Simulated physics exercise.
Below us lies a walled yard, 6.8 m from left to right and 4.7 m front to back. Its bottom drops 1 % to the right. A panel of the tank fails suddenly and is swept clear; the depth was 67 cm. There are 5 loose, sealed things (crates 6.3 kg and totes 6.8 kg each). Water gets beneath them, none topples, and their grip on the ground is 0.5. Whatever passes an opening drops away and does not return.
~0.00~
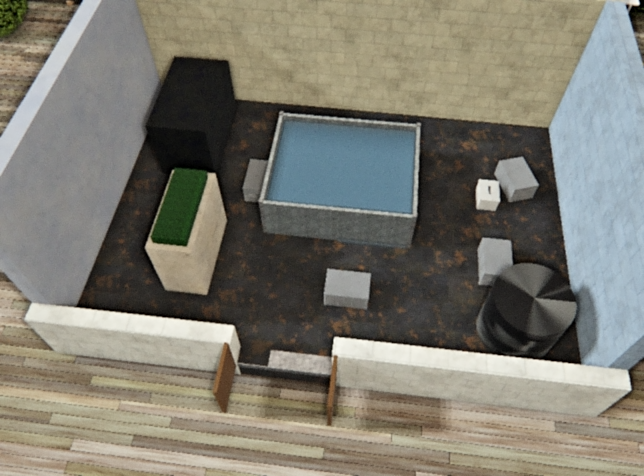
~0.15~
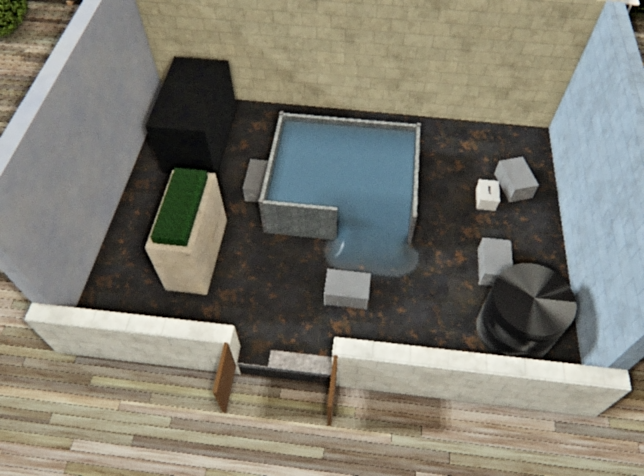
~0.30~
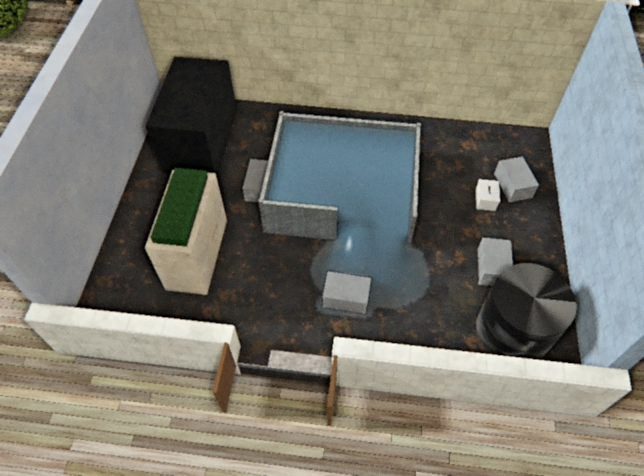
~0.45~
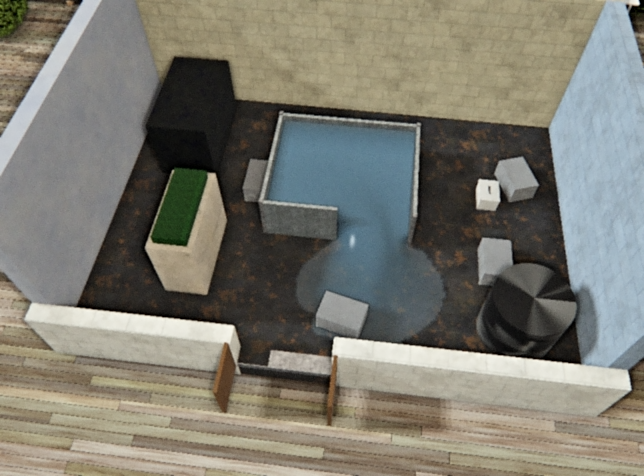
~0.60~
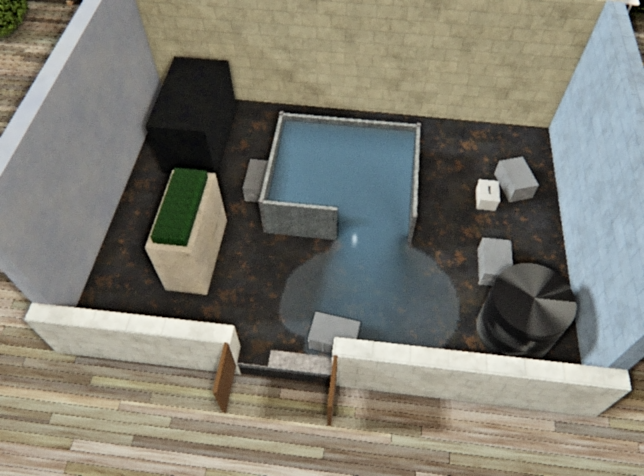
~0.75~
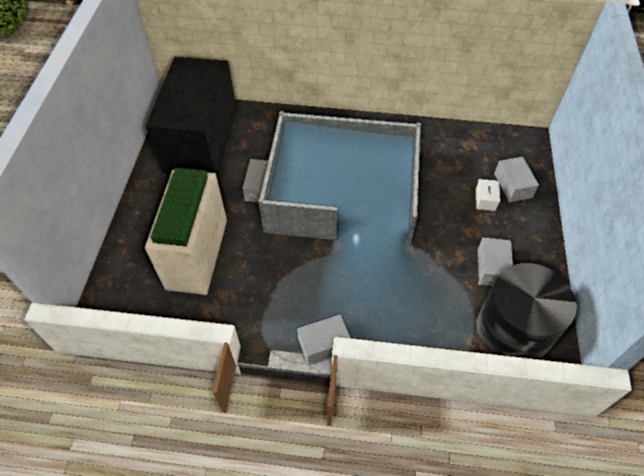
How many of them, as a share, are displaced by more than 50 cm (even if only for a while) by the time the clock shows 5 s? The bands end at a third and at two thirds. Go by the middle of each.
Share: Two thirds or above.
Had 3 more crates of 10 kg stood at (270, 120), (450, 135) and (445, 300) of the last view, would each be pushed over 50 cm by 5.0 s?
In that order: Short of it, short of it, over.
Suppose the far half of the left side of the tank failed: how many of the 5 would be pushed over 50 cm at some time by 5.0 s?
Then 2.
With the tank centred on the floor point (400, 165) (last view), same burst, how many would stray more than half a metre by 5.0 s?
In that case 4 of them.
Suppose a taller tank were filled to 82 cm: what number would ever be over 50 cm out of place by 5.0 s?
Then 4.
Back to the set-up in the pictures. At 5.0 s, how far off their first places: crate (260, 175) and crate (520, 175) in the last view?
In turn: 0 cm, 140 cm.
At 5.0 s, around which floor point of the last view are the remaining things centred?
Near (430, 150).
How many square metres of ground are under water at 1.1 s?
About 9.0 m2.
After 1.1 s 1 of 5 are over 50 cm from their spots; 1 afloat.
After 2.2 s 1 of 5 are over 50 cm from their spots; 0 afloat.
After 3.5 s 3 of 5 are over 50 cm from their spots; 1 afloat.
After 5.0 s 4 of 5 are over 50 cm from their spots, and 4 have been at some point; 3 afloat.
